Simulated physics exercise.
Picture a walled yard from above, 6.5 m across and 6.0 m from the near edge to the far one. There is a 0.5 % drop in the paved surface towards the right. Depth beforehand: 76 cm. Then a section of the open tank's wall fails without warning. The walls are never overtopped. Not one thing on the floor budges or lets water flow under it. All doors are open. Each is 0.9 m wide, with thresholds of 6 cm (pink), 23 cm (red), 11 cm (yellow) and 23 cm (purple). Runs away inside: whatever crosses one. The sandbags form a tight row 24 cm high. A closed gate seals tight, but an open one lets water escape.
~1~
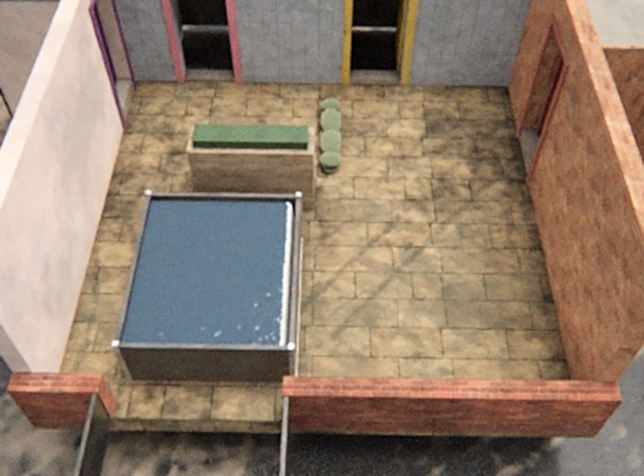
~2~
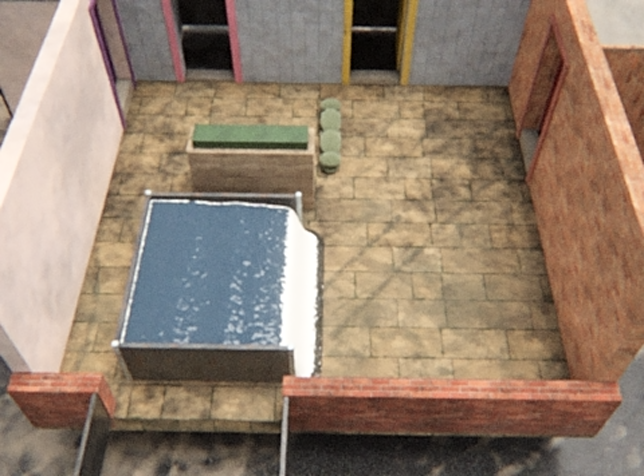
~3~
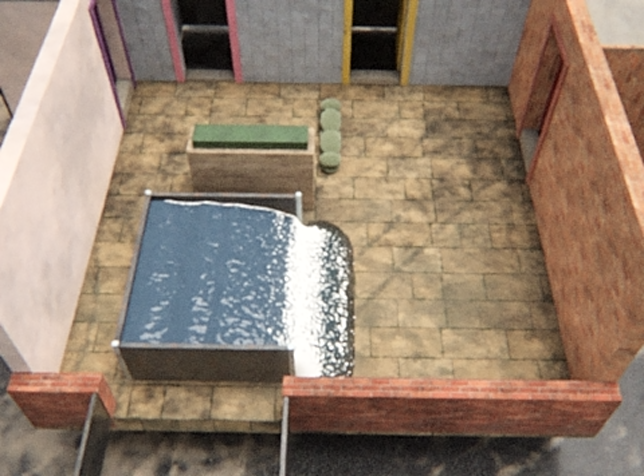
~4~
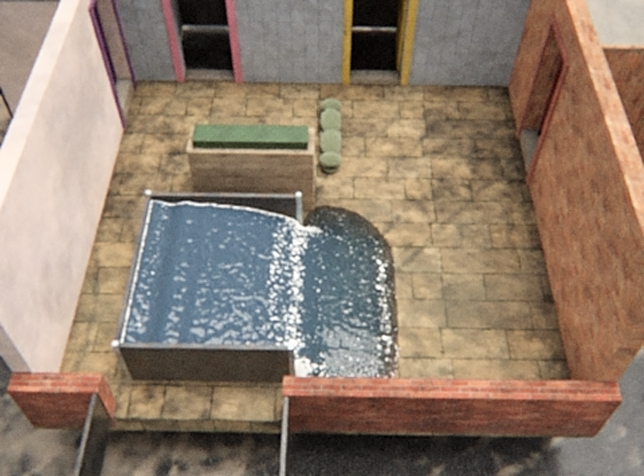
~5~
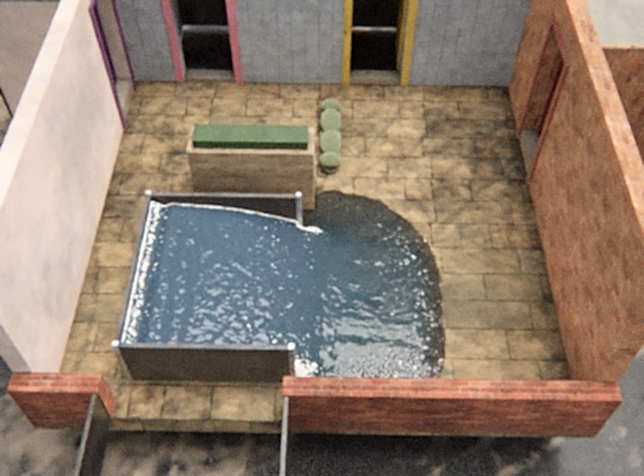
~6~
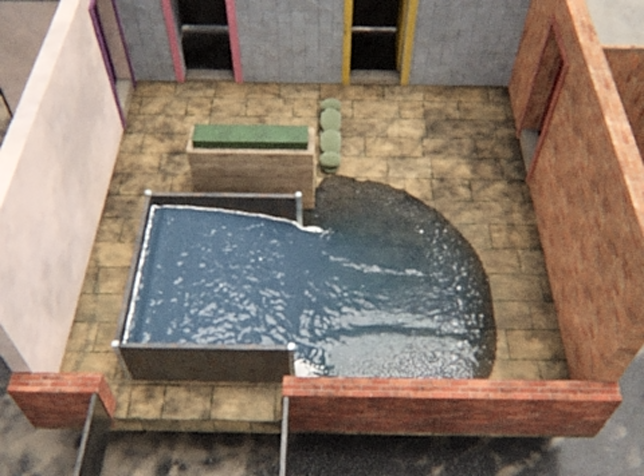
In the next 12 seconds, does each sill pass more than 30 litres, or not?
At the pink door the amount let in will fall short of the limit. At the red door the amount let in will fall short of the limit. At the yellow door the amount let in will top the limit. At the purple door the amount let in will fall short of the limit.
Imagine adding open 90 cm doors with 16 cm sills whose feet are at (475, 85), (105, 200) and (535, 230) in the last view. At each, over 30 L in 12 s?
The first one exceeds it, the second one doesn't reach it, and the third one exceeds it.
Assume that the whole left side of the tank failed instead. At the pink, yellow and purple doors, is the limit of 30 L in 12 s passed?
Then it goes pink too high, yellow fine, purple fine.
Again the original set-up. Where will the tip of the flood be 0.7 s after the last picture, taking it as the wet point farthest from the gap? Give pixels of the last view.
Somewhere about (528, 182).
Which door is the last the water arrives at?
The final one is the purple door.
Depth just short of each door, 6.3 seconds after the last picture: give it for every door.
Centimetres: Pink 4 / red 16 / yellow 19 / purple 15.
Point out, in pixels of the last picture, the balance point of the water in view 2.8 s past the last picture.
Centre: Approx. (430, 255) px.
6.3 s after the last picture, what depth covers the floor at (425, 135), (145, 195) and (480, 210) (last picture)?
The depths come out at 17, 6 and 8 centimetres, in the order listed.
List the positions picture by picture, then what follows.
The first frame shows the open tank at (215, 268) is whole and still, 76 cm deep.
In the second frame, the front is at a hidden place, 1.2 m from the gap at (294, 292); 0.5 m2 of floor is under water; 76 cm left at the back of the open tank.
In the third frame, the front is at a hidden place, 1.4 m from the gap at (294, 293); 1.7 m2 of floor is under water; 76 cm left at the back of the open tank.
In the fourth frame, the front is at a hidden place, 1.7 m from the gap at (294, 294); 3.4 m2 of floor is under water; 72 cm left at the back of the open tank.
In the fifth frame, the front is at a hidden place, 2.1 m from the gap at (294, 294); 5.5 m2 of floor is under water; 64 cm left at the back of the open tank.
In the sixth frame, water pours out at (294, 294) and has run 2.7 m, to (488, 359); typically 8 cm deep outside, 65 cm at the open tank's back.
Then, 0.7 s after the last picture water covers 45 % of the floor and is deepest (48 cm) near (577, 408); pink door not reached, red door not reached, yellow door not reached, purple door not reached.
Then, 1.5 s after the last picture water covers 50 % of the floor and is deepest (53 cm) near (577, 408); pink door not reached, red door 21 cm at the sill, 0 L in, yellow door not reached, purple door not reached.
Then, 2.8 s after the last picture water covers 50 % of the floor and is deepest (37 cm) near (509, 90); pink door not reached, red door 17 cm at the sill, 0 L in, yellow door 7 cm at the sill, 0 L in, purple door not reached.
Then, 6.3 s after the last picture water covers 90 % of the floor and is deepest (19 cm) near (428, 109); pink door 4 cm at the sill, 0 L in, red door 16 cm at the sill, 0 L in, yellow door 19 cm at the sill, 98 L in, purple door 15 cm at the sill, 1 L in.
Then, 11.3 s after the last picture water covers 100 % of the floor and is deepest (15 cm) near (446, 406); pink door 9 cm at the sill, 3 L in, red door 8 cm at the sill, 0 L in, yellow door 8 cm at the sill, 125 L in, purple door 6 cm at the sill, 1 L in.
